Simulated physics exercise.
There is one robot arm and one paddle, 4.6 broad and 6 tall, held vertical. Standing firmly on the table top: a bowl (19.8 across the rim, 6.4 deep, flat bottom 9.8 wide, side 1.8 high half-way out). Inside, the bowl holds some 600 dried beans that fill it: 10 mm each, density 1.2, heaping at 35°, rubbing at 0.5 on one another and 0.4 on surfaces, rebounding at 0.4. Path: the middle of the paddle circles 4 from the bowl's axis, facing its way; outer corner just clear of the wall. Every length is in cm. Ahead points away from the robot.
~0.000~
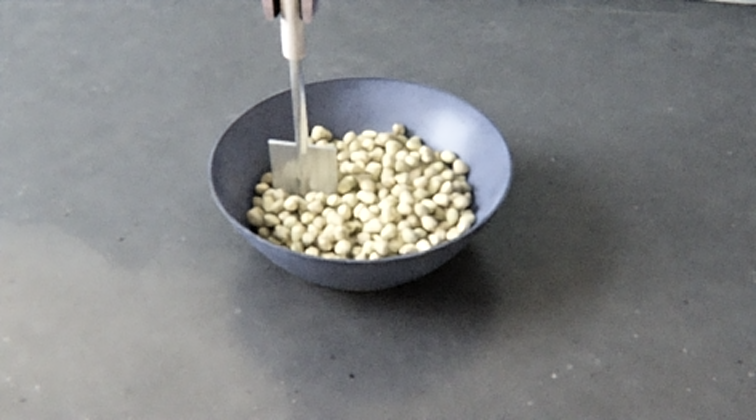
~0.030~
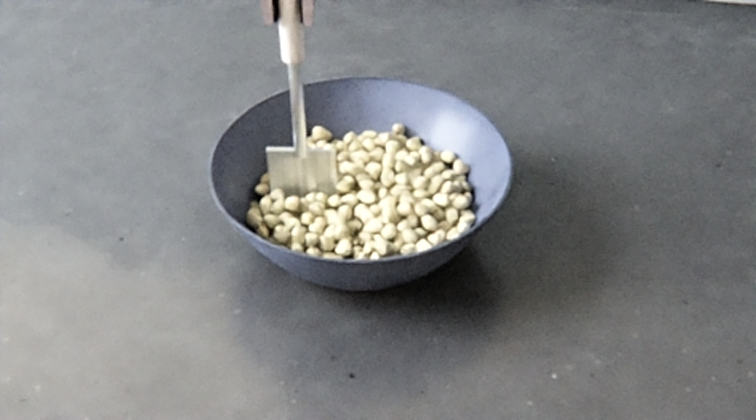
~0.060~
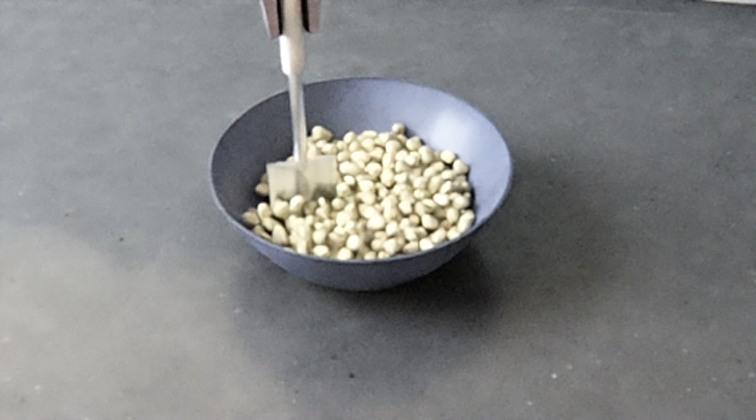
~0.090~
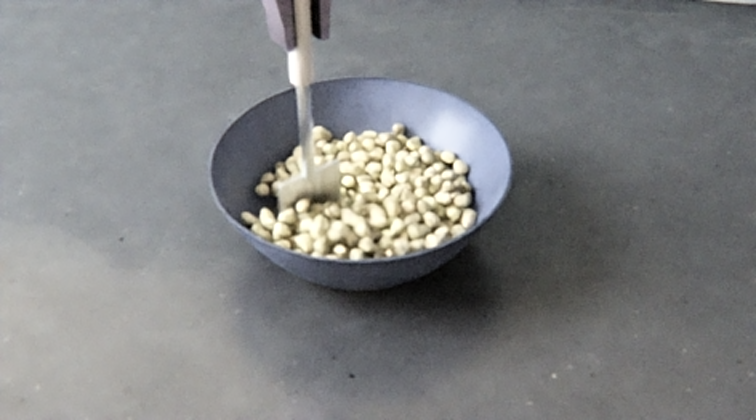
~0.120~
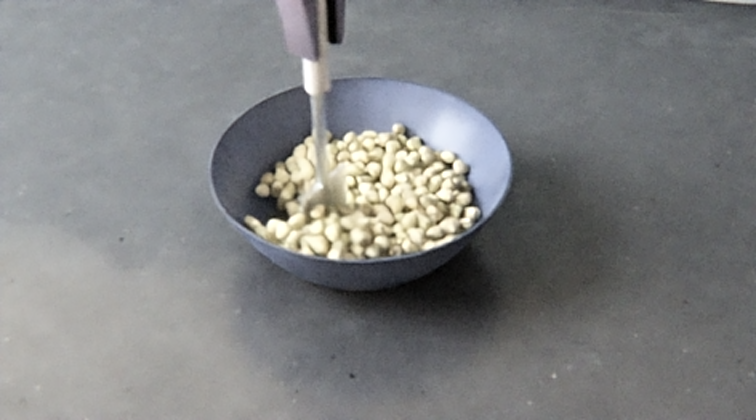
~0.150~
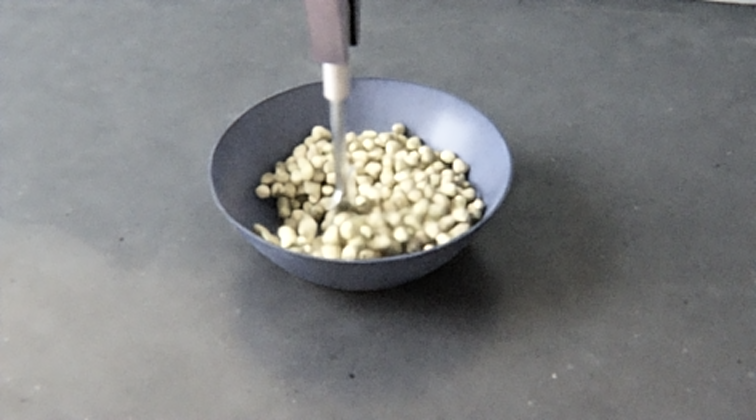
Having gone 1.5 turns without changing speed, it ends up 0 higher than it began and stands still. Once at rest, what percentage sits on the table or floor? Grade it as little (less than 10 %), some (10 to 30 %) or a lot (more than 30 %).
Grade: Some, 10 to 30 %.
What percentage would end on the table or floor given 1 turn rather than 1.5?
It would be near 10 per cent.
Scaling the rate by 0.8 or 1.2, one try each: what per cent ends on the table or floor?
I'd expect about 10 per cent, then about 25 per cent.
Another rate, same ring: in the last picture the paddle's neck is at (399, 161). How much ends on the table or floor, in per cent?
Some 45 per cent.
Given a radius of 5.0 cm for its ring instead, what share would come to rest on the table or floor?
Then about 30 per cent.
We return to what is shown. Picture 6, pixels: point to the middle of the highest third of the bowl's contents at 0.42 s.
Centre of upper third: Approx. (362, 116) px.
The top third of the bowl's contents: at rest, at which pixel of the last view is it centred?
Close to (440, 166).
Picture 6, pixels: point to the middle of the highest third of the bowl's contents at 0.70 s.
Top-third centre at approx. (347, 241).
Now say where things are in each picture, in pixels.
The first picture shows paddle neck at (301, 126), 0° round; upper third of the load around (370, 198), from x 255 to 465, top at y 130; 597 in the bowl.
The second picture shows paddle neck at (299, 131), 7° round; upper third of the load around (369, 200), from x 255 to 465, top at y 130.
The third picture shows paddle neck at (300, 142), 26° round; upper third of the load around (362, 209), from x 250 to 465, top at y 130.
The fourth picture shows paddle neck at (308, 154), 45° round; upper third of the load around (362, 215), from x 250 to 470, top at y 130.
The fifth picture shows paddle neck at (322, 163), 65° round; upper third of the load around (372, 225), from x 250 to 475, top at y 130.
The sixth picture shows paddle neck at (341, 169), 84° round; upper third of the load around (387, 223), from x 260 to 480, top at y 130; 597 in the bowl.
By 0.42 s, 261° round, highest piece 9 above the table; 568 in the bowl, 13 on the table or floor, 16 in flight or on the tool.
By 0.70 s, 78° round, highest piece 8 above the table; 533 in the bowl, 55 on the table or floor, 9 in flight or on the tool.
By 1.03 s, 180° round, highest piece 7 above the table; 514 in the bowl, 83 on the table or floor.
By 1.73 s, 180° round, highest piece 7 above the table; 513 in the bowl, 84 on the table or floor.
Final count, 513 in the bowl, 84 on the table or floor. That is 14 % on the table or floor.
